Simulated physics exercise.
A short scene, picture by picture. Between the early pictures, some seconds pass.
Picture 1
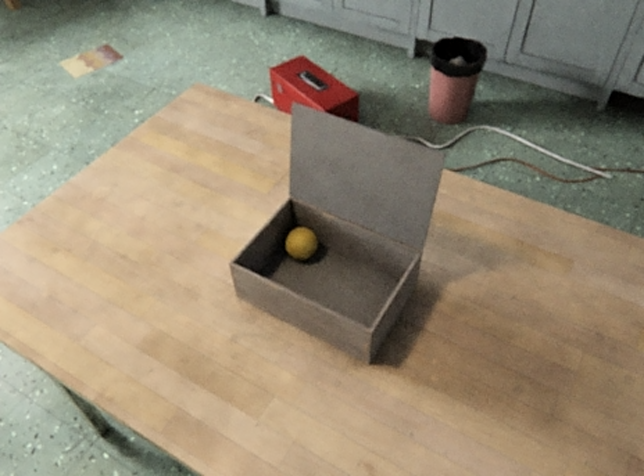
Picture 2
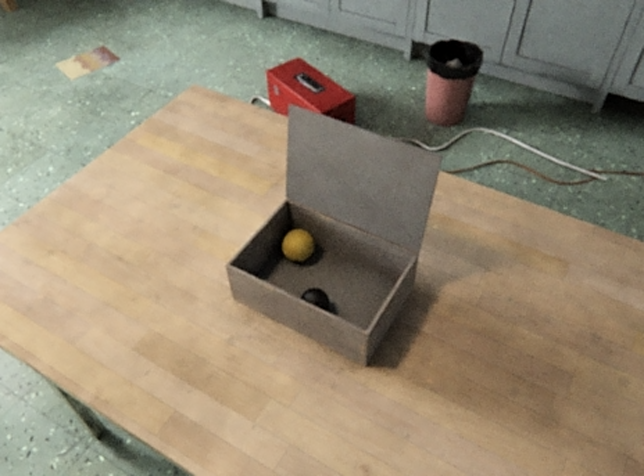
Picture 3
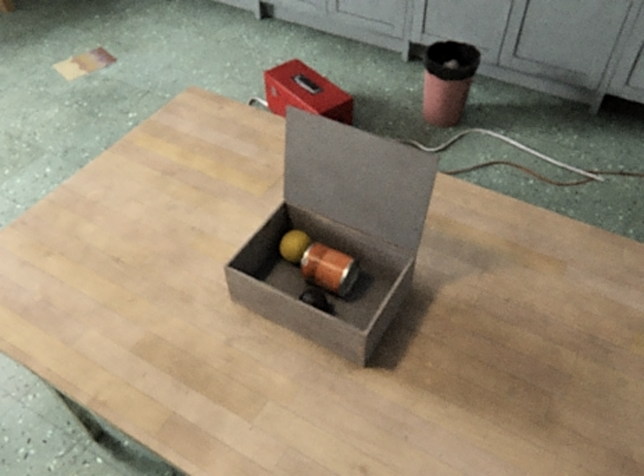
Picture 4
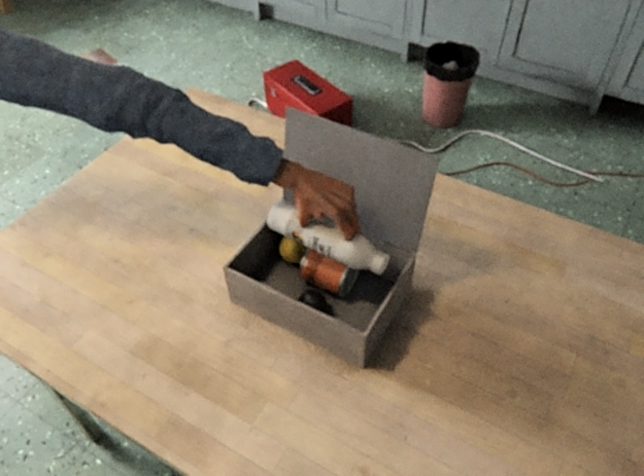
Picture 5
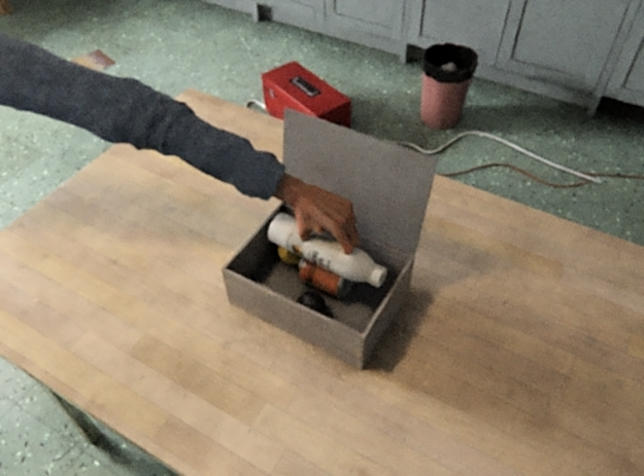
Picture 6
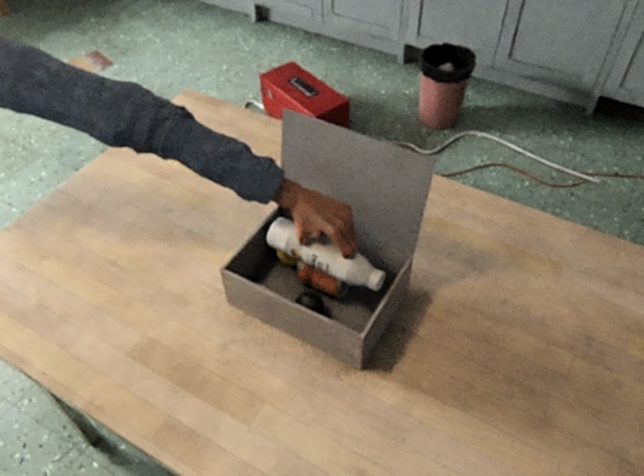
On a wooden table, an open box holding a yellow fruit, then a dark round object and orange can, a hand lowering in a white bottle.
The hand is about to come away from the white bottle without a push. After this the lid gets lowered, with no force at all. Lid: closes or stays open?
Looks to me like the lid isn't kept from shutting.
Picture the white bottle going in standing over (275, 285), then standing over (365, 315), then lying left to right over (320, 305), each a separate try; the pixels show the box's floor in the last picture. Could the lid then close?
Well, the first try leaves the lid standing open, the second leaves it standing open, and the third leaves it lying shut.
Then, 1.10 s on from there, lid starting down; white bottle shifted about its own width near (315, 285); orange tin shifted a little; black lemon shifted a little.
Then, 1.70 s on from there, lid 42° above the rim; white bottle shifted about its own width near (317, 287); orange tin shifted a little; black lemon shifted a little.
In the end, lid shut; moved from the start, white bottle; the other 3 unmoved. At the end, from the last picture's camera, white bottle near (317, 287).
